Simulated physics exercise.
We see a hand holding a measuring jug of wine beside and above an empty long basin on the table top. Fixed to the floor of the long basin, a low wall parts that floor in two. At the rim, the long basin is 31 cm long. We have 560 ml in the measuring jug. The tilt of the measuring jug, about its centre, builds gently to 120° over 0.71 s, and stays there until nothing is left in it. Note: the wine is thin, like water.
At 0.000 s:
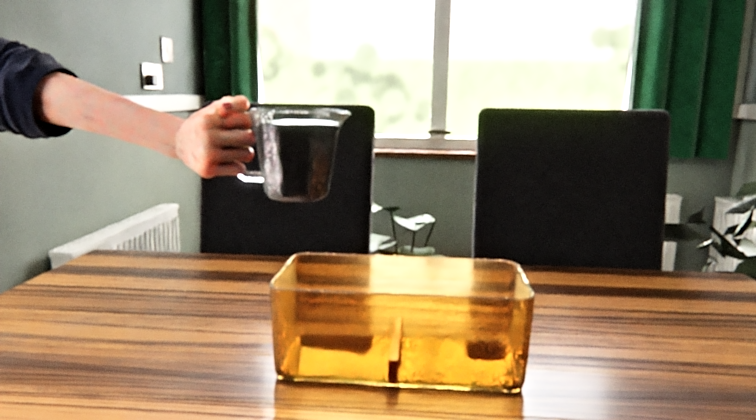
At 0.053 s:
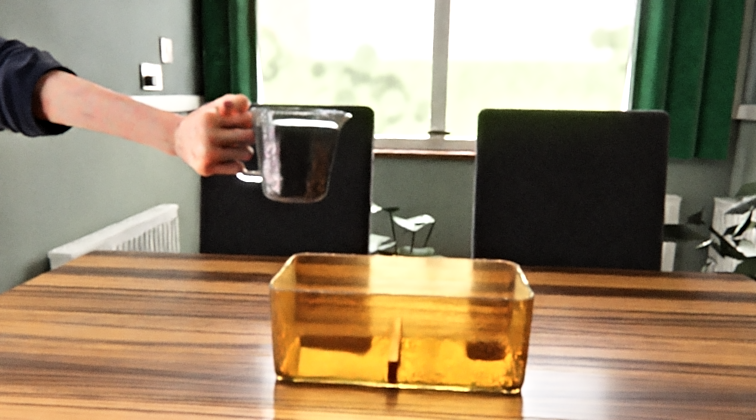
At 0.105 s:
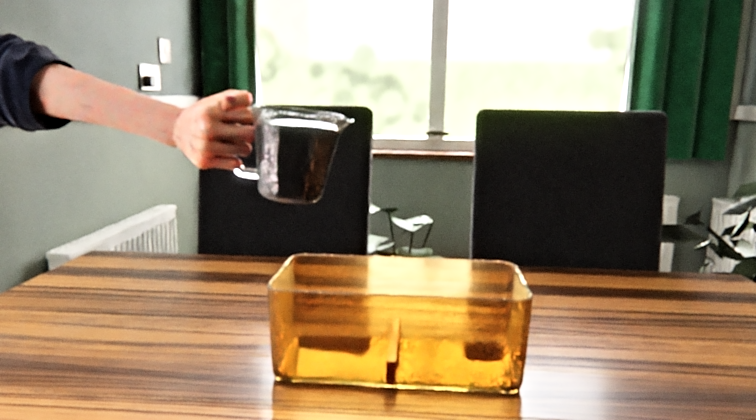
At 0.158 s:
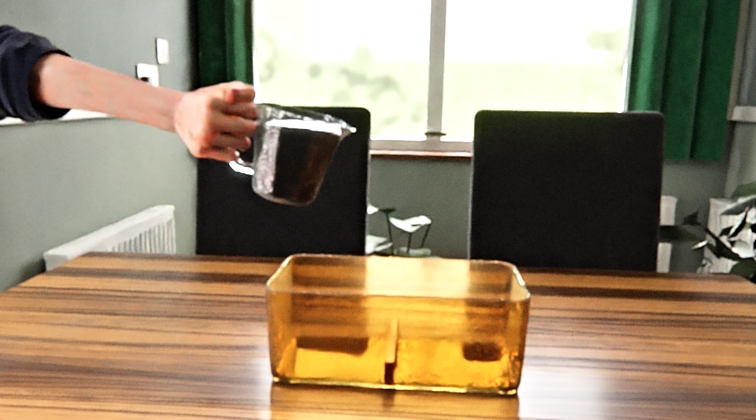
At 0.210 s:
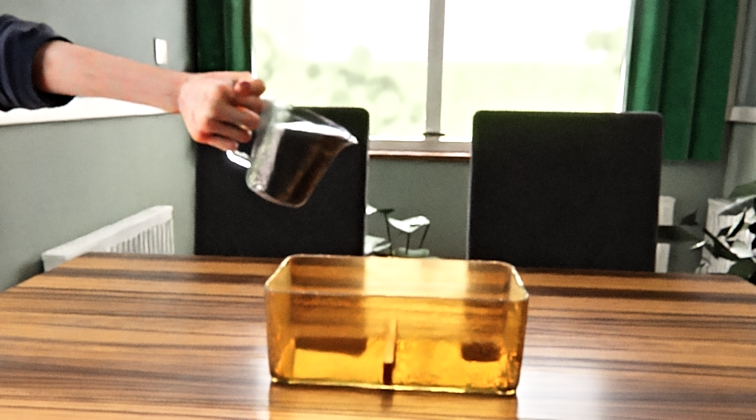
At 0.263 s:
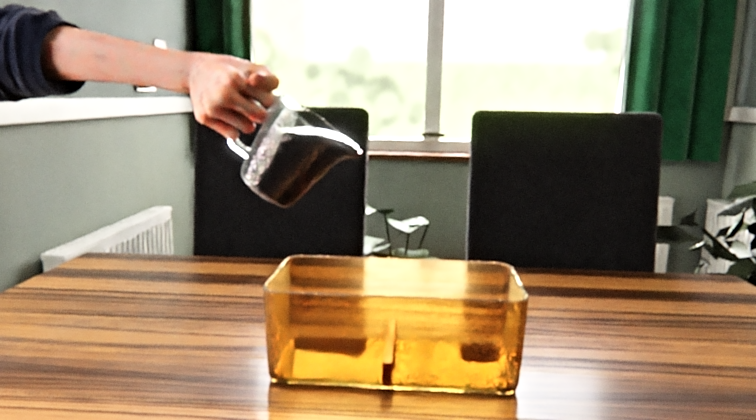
The video shows a hand holding a glass jug of dark liquid above and to the left of an amber glass basin on a striped wooden table, gradually tilting the jug to the right.
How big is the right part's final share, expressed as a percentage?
Some 44 per cent.
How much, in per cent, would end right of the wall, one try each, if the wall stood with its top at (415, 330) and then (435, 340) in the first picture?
20 then 10 %.
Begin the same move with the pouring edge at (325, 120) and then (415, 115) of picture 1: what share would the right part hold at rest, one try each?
Some 20 and 85 per cent, in that order.
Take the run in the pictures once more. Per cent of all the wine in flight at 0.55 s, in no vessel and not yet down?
Near 32 per cent of it all.
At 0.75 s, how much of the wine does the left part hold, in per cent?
I'd put it at close to 54 %.
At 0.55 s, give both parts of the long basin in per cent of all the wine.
Around 7 on the left and around 26 on the right.
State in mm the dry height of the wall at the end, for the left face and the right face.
Close to 16 mm left and close to 18 mm right.
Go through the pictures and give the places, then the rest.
In the first picture, it leans 0°; its right rim is at (351, 113); the wine meets the walls at (258, 122) and (339, 125); the long basin's rim runs from (283, 270) to (525, 280); the wall's top is at (396, 337).
In the second picture, it leans 2°; its right rim is at (351, 115); the wine meets the walls at (258, 122) and (338, 126).
In the third picture, it leans 6°; its right rim is at (353, 120); the wine meets the walls at (259, 122) and (340, 128).
In the fourth picture, it leans 14°; its right rim is at (355, 129); the wine meets the walls at (262, 122) and (343, 131).
In the fifth picture, it leans 24°; its right rim is at (357, 141); the wine meets the walls at (262, 128) and (351, 136).
In the sixth picture, it leans 36°; its right rim is at (358, 156); the wine meets the walls at (258, 140) and (356, 150); 2 per cent is over the edge.
By 0.55 s the tilt is 105° and 35 per cent is still to pour, 7 is left of the wall and 26 right of it.
By 0.75 s the tilt is 120° and 1 per cent is still to pour, 55 is left of the wall and 39 right of it.
By 0.97 s the tilt is 120° and 0 per cent is still to pour, 54 is left of the wall and 42 right of it.
By 1.21 s the tilt is 120° and 0 per cent is still to pour, 53 is left of the wall and 43 right of it.
At rest 53 per cent lies left of the wall, 44 right of it and 3 outside.
